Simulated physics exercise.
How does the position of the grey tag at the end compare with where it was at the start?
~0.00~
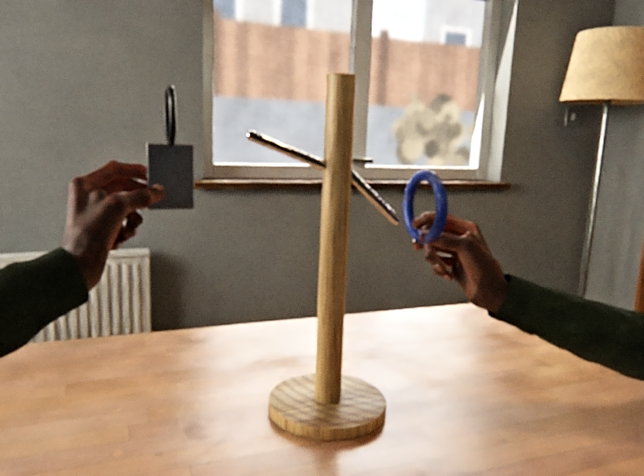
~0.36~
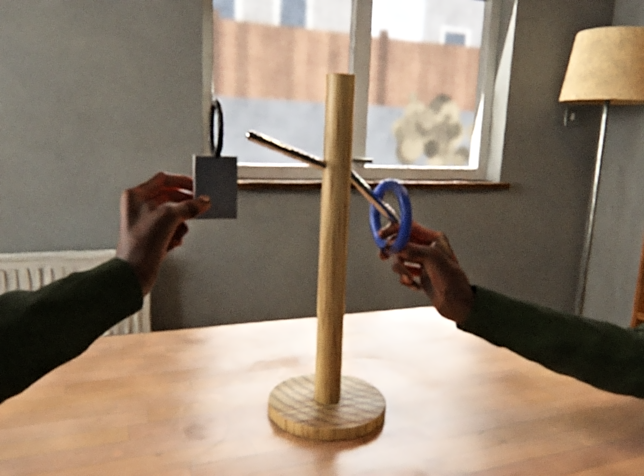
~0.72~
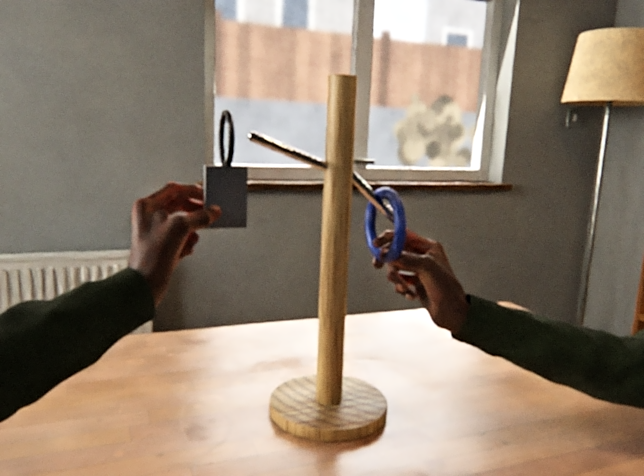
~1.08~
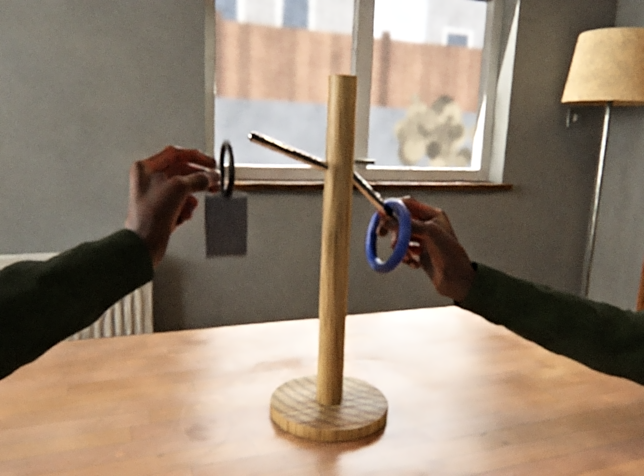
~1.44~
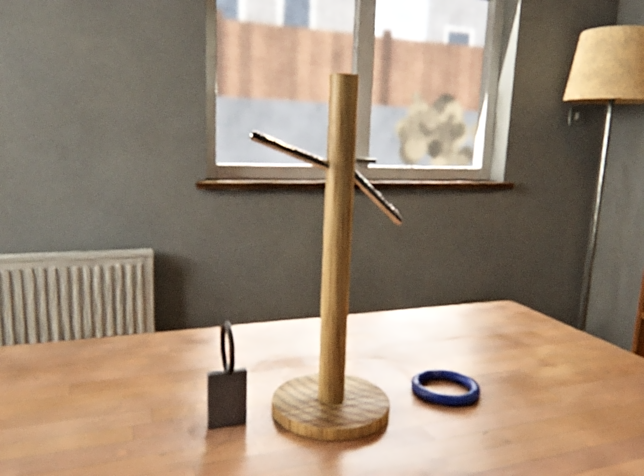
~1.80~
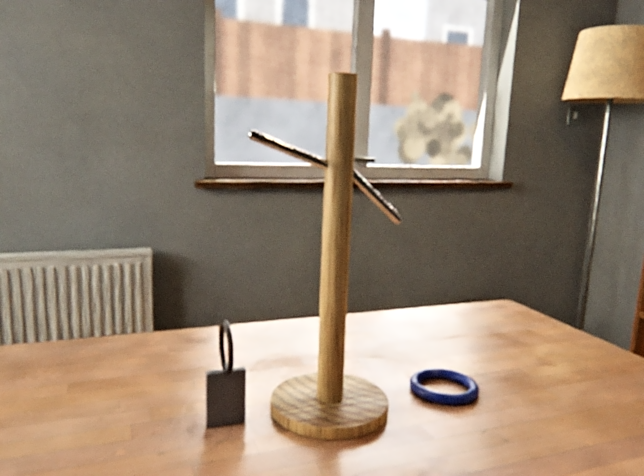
At the start the grey tag is held up in a hand, well to the left of the wooden stand. By the end it is on the table, much lower and somewhat further right, just left of the stand's base.
